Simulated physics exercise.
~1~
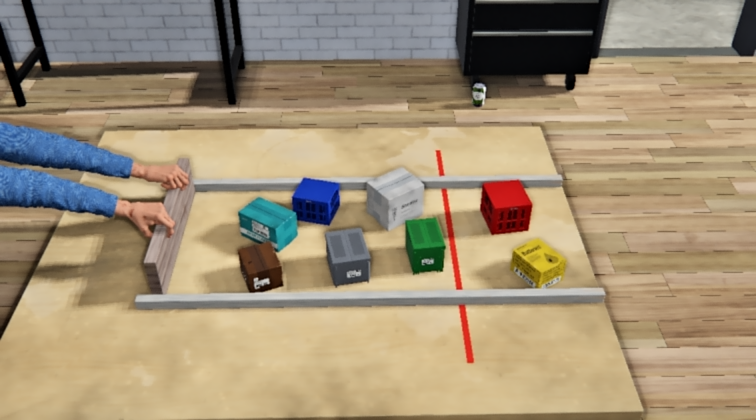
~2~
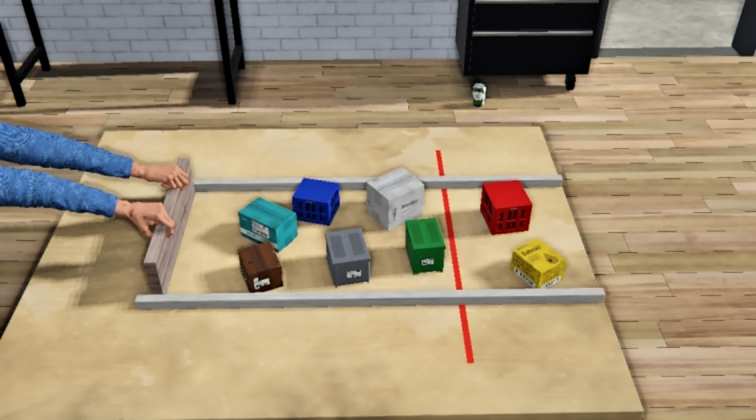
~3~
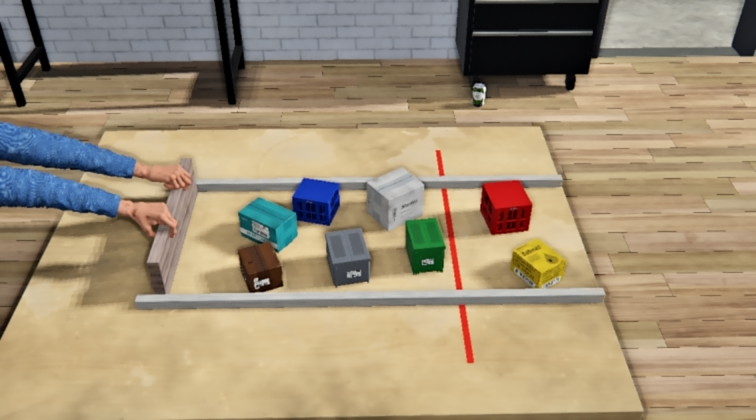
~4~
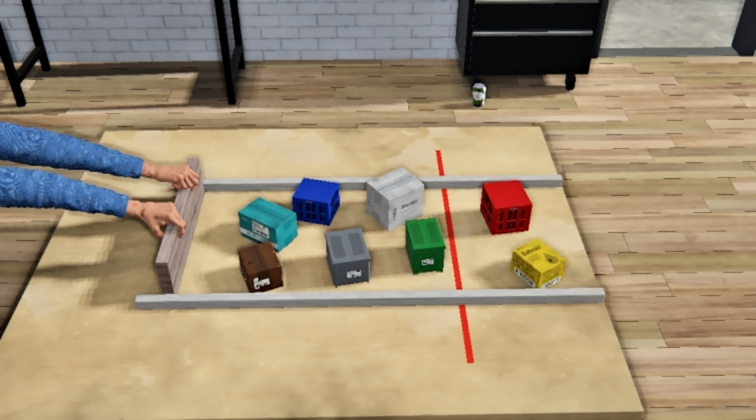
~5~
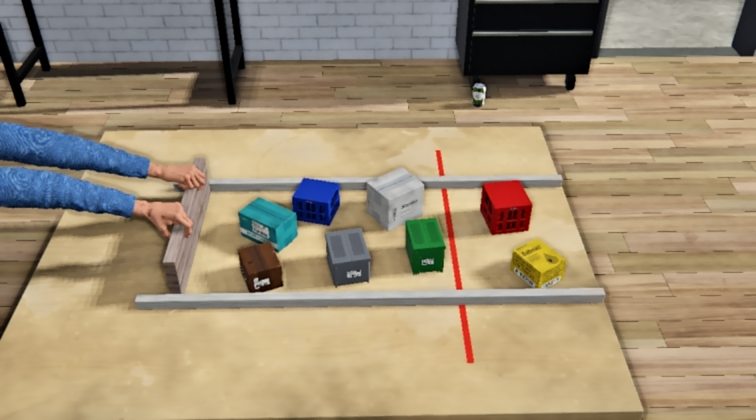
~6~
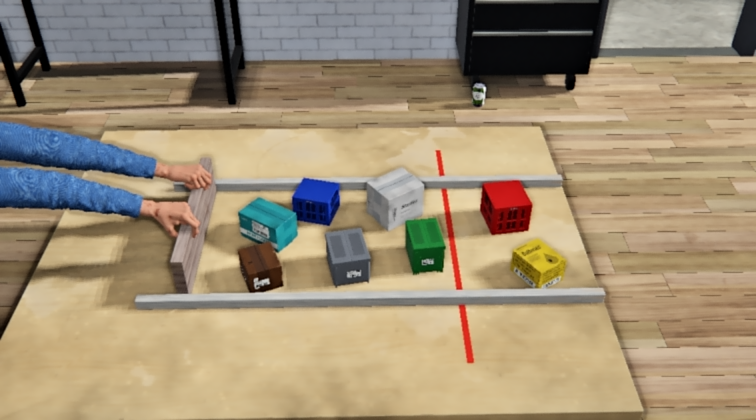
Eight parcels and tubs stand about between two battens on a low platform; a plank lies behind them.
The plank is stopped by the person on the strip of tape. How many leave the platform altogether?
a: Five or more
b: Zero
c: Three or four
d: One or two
Answer: B.
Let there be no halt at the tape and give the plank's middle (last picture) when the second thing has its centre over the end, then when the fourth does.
I'd put the first at about (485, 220) and the next at about (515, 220).
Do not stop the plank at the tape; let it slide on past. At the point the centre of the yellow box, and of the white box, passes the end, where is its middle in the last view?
I'd put it close to (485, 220), and close to (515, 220) for the other one.
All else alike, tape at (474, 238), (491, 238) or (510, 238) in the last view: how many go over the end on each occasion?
Ground tally per try: 0 / 2 / 3.
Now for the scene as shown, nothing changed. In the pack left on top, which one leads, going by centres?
It's the red crate.
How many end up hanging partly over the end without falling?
As for overhanging, the count is 0.
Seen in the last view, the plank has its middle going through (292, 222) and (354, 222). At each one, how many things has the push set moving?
The number moved is 3 and then 6.
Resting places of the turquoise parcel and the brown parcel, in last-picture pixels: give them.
Middles: Around (480, 224) and around (476, 271).
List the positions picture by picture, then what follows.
In the first picture, yellow box (538, 265); red crate (506, 207); green tote (424, 246); plank (172, 224); tape (452, 238).
In the second picture, red crate (505, 207); turquoise parcel (268, 224).
In the third picture, green tote (424, 246); plank (175, 224).
In the fourth picture, yellow box (538, 265); blue crate (316, 202).
In the fifth picture, red crate (505, 207); brown parcel (261, 268).
In the sixth picture, yellow box (538, 265); red crate (505, 207); green tote (424, 246); plank (196, 224); tape (452, 238).
Soon after, none off yet; yellow box at rest near (538, 265); red crate at rest near (505, 207); green tote at rest near (424, 246).
At rest, the number that fall off is zero.
